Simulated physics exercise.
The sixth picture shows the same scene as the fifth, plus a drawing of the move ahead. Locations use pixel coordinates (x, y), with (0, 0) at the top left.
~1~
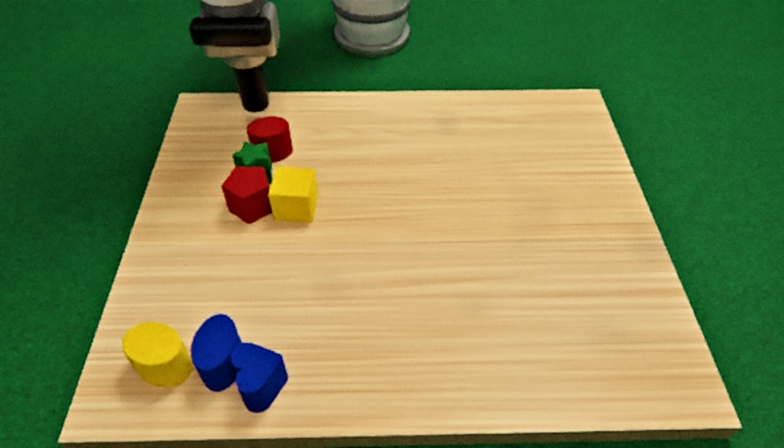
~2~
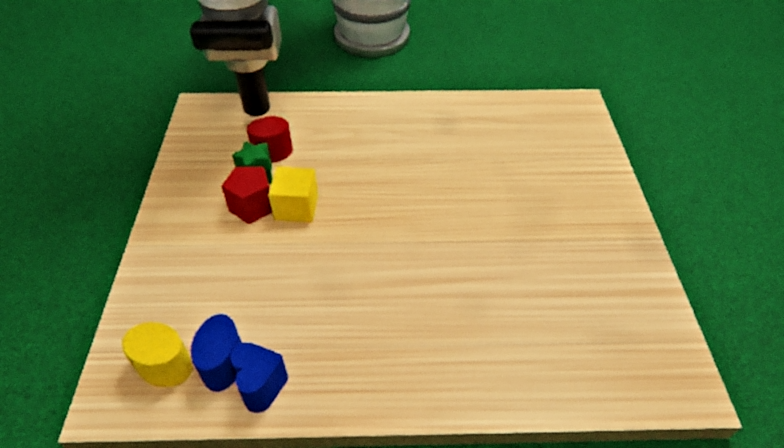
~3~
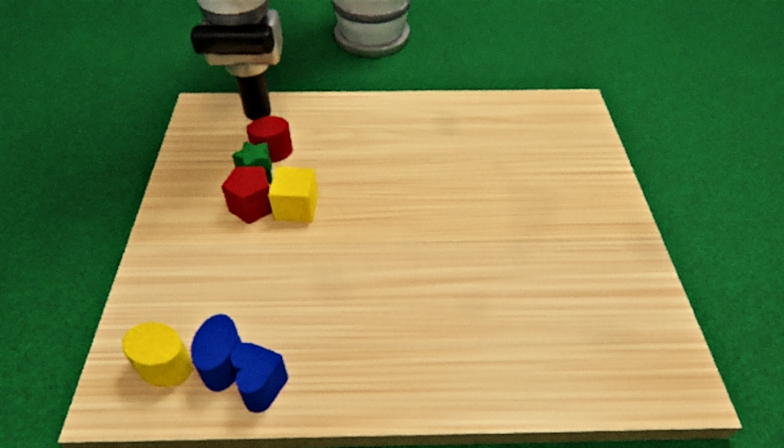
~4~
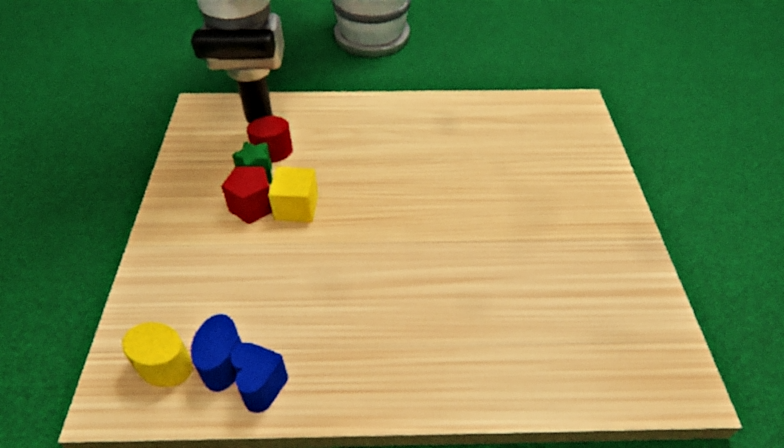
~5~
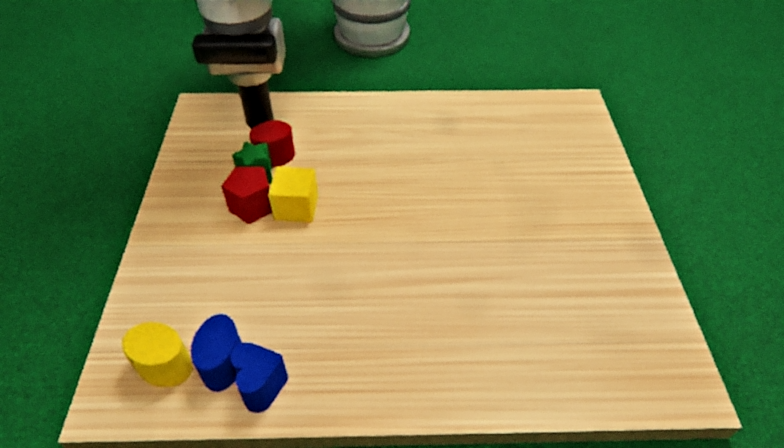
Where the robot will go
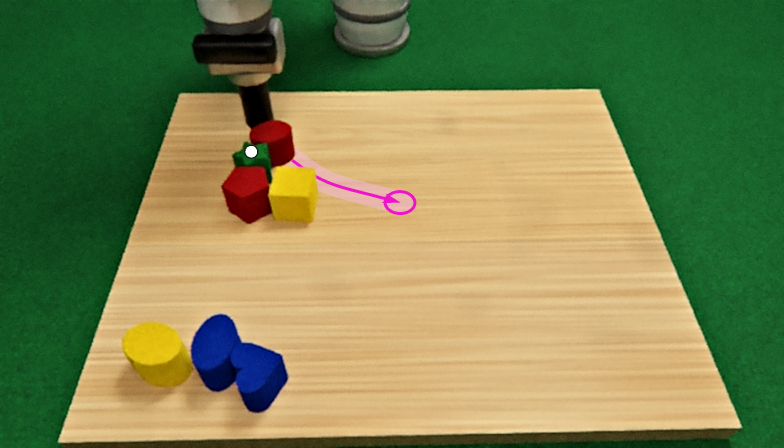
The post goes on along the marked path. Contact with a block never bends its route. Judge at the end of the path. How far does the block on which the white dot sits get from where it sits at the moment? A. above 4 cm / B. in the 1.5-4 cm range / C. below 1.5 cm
The answer is B.
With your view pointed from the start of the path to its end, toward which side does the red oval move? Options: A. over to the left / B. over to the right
The one that fits is B, over to the right.
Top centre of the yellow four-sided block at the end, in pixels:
(295, 202)
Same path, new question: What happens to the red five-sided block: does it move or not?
That block will leave its spot.
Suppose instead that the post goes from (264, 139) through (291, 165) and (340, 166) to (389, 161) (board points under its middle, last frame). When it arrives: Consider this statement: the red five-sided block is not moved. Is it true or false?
It is false.
Drawn move, from (264, 139) over (299, 166) and (345, 188) to (400, 202); the dot is on the green star-shaped block.
On the path given first. One third of the way, post at (297, 149); red five-sided block at (241, 189), turned 25° clockwise; green star-shaped block at (264, 164), turned 65° clockwise; red oval at (302, 161), turned 30° clockwise; yellow four-sided block at (293, 187).
Two thirds of the way, post at (344, 171); red five-sided block at (241, 189), turned 25° clockwise; green star-shaped block at (264, 164), turned 65° clockwise; red oval at (330, 186), turned 85° clockwise; yellow four-sided block at (295, 202), turned 40° clockwise.
At the end, post at (400, 186); red five-sided block at (241, 189), turned 25° clockwise; green star-shaped block at (264, 164), turned 65° clockwise; red oval at (330, 186), turned 85° clockwise; yellow four-sided block at (295, 202), turned 40° clockwise.
